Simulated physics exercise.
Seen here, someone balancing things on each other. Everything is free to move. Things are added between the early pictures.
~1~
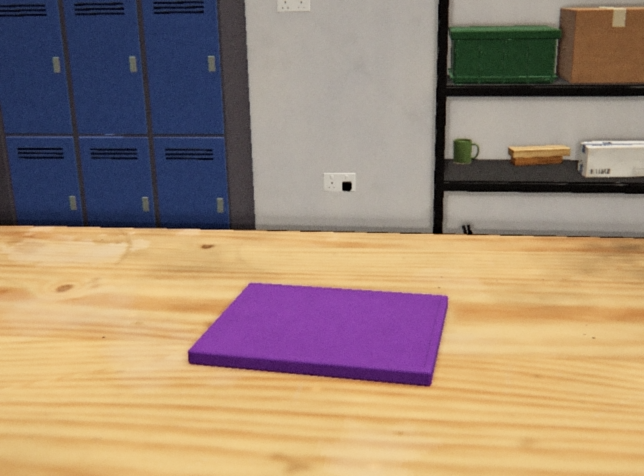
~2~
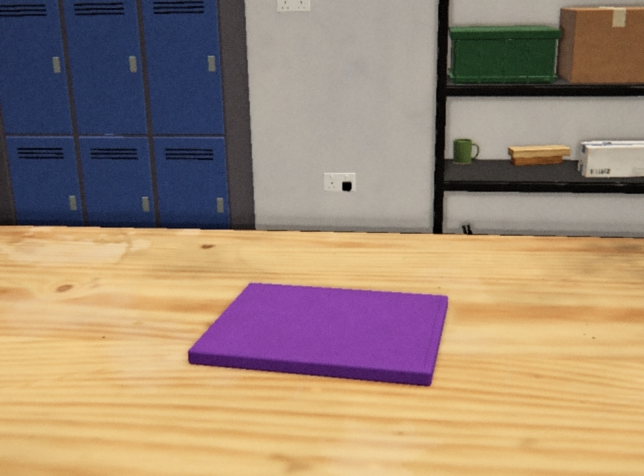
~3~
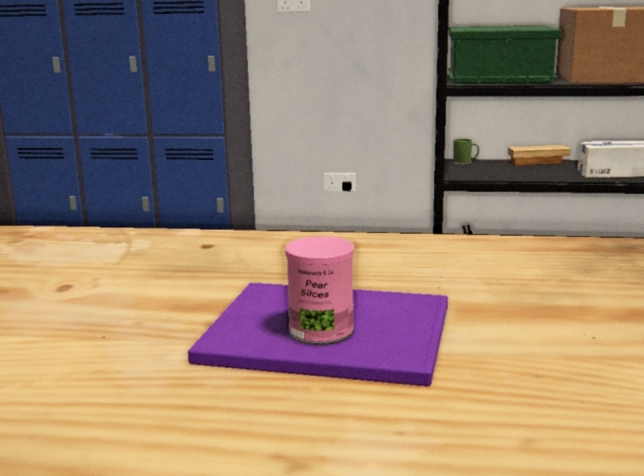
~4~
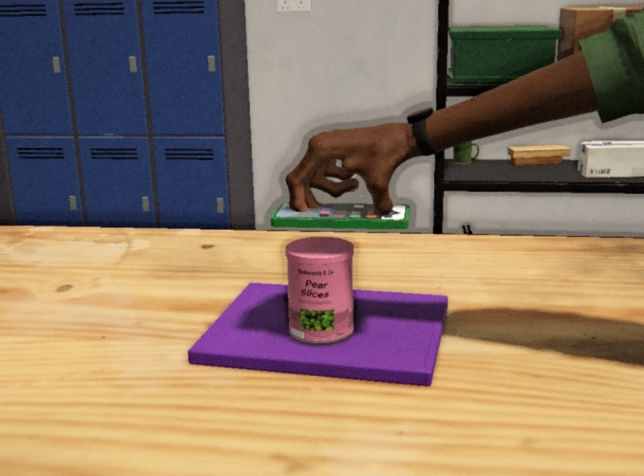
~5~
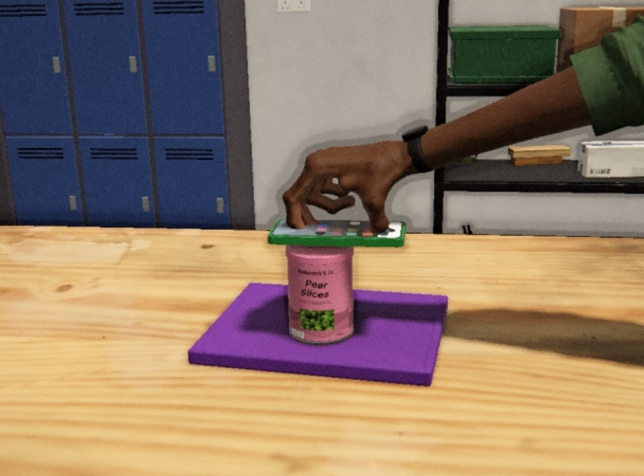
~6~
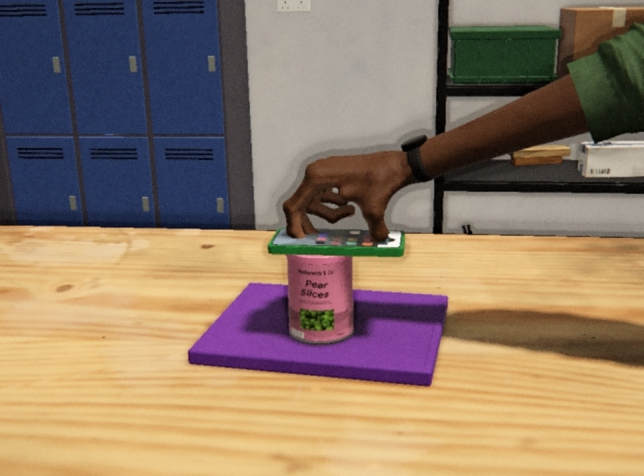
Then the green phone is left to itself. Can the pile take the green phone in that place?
Outcome: The pile stays up.
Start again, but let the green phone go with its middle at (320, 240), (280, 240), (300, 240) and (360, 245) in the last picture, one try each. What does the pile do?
First, it holds; second, it loses its balance; third, it holds; fourth, it comes apart.
Then, 0.20 s after the last picture, nothing has stirred.
Then, 0.50 s after the last picture, green phone resting near (338, 242).
At rest, all 3 in place. Seen from the same camera at the end, green phone near (338, 242). The pile holds.
